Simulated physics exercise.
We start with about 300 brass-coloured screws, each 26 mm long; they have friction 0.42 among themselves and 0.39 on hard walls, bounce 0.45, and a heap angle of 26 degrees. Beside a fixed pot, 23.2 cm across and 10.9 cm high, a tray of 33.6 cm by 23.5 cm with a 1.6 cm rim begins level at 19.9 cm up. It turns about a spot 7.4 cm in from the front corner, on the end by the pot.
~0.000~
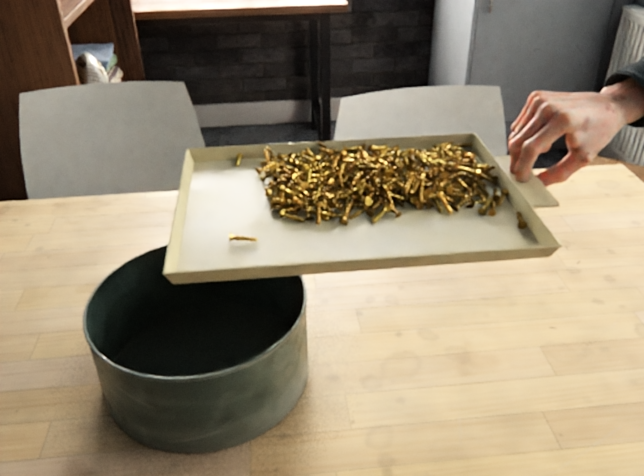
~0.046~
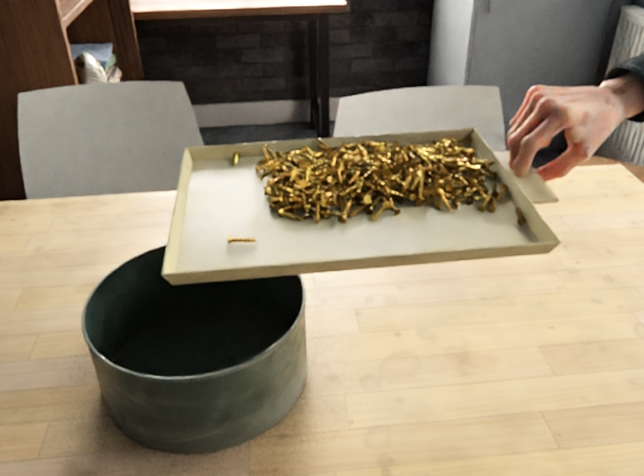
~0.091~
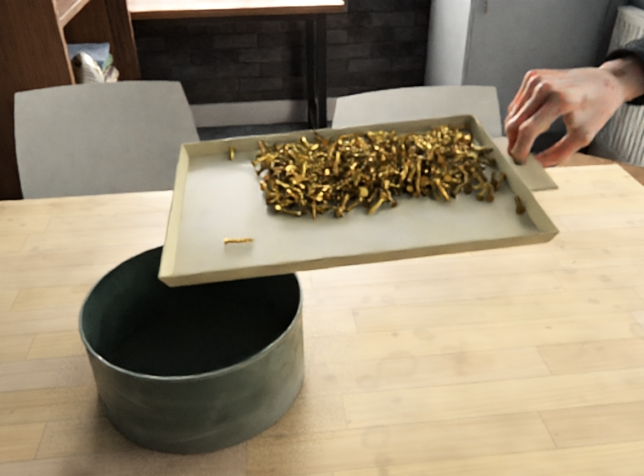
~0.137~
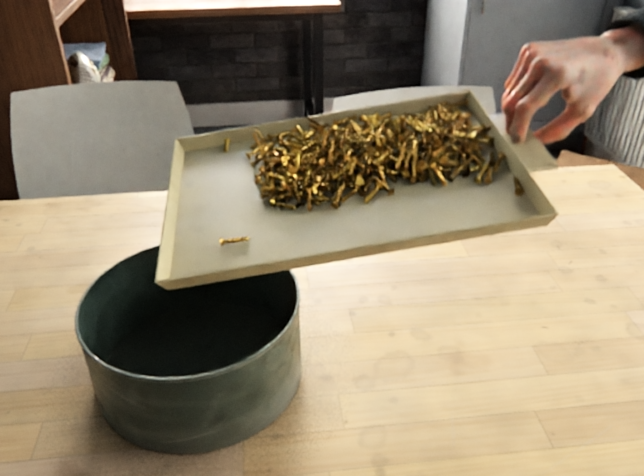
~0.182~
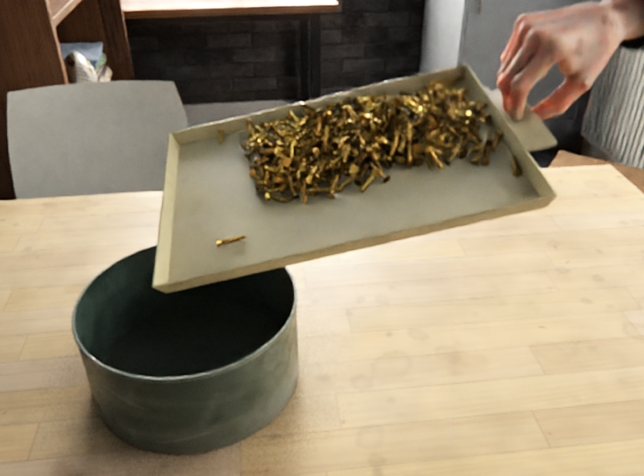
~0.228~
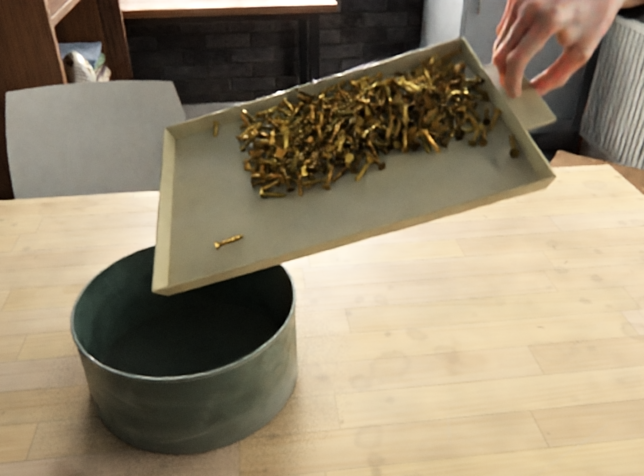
At the start, a hand at the right holds a shallow tray of brass-coloured screws nearly level above a wooden table, its left end over a round dark green pot. The hand then raises the right end, tilting the tray down toward the left, while the screws stay heaped together.
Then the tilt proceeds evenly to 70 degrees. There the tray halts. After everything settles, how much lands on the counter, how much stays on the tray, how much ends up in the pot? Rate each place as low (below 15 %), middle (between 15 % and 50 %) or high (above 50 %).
Ratings: Counter high; left on the tray low; pot middle.
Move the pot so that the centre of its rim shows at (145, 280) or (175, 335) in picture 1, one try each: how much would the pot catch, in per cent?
That gives roughly 15 per cent and then 100 per cent.
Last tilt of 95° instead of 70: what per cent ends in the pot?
40 percent.
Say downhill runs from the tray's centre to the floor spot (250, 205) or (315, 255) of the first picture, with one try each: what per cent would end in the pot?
Near 35 and 25 per cent, in that order.
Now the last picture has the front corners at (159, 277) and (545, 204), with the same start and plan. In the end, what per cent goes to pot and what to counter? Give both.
Split: Pot = 60, counter = 40.
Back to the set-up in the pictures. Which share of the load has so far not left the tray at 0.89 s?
It works out to near 0 per cent of the load.
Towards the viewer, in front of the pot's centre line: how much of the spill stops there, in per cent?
Roughly 100 percent of the spill.
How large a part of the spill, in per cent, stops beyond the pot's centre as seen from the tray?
I'd put it at close to 100 per cent.
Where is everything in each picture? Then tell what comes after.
Tray tilt 0 degrees, front corners at (171, 269) and (552, 242); middle of the pieces at (370, 175); pot at (197, 298), in the first picture.
Tray tilt 1 degrees, front corners at (170, 270) and (552, 238); middle of the pieces at (369, 172), in the second picture.
Tray tilt 4 degrees, front corners at (167, 272) and (551, 228), lowest corner left front; middle of the pieces at (366, 164), in the third picture.
Tray tilt 9 degrees, front corners at (163, 276) and (549, 210), lowest corner left front; middle of the pieces at (362, 149), in the fourth picture.
Tray tilt 14 degrees, front corners at (160, 280) and (548, 192), lowest corner left front; middle of the pieces at (357, 134), in the fifth picture.
Tray tilt 19 degrees, front corners at (159, 284) and (546, 174), lowest corner left front; middle of the pieces at (352, 119); pot at (186, 298). The tray's pace is about 115 degrees a second, in the sixth picture.
After 0.46 s, tilt 45 degrees; the tray holds 100 %, the pot 0 %.
Then, at 0.61 s, tilt 62 degrees; the tray holds 95 %, the pot 0 %.
After 0.89 s, tilt 70 degrees; the tray holds 0 %, the pot 35 %.
At rest (1.9 s), counter 65 %, tray 0 %, pot 35 %.
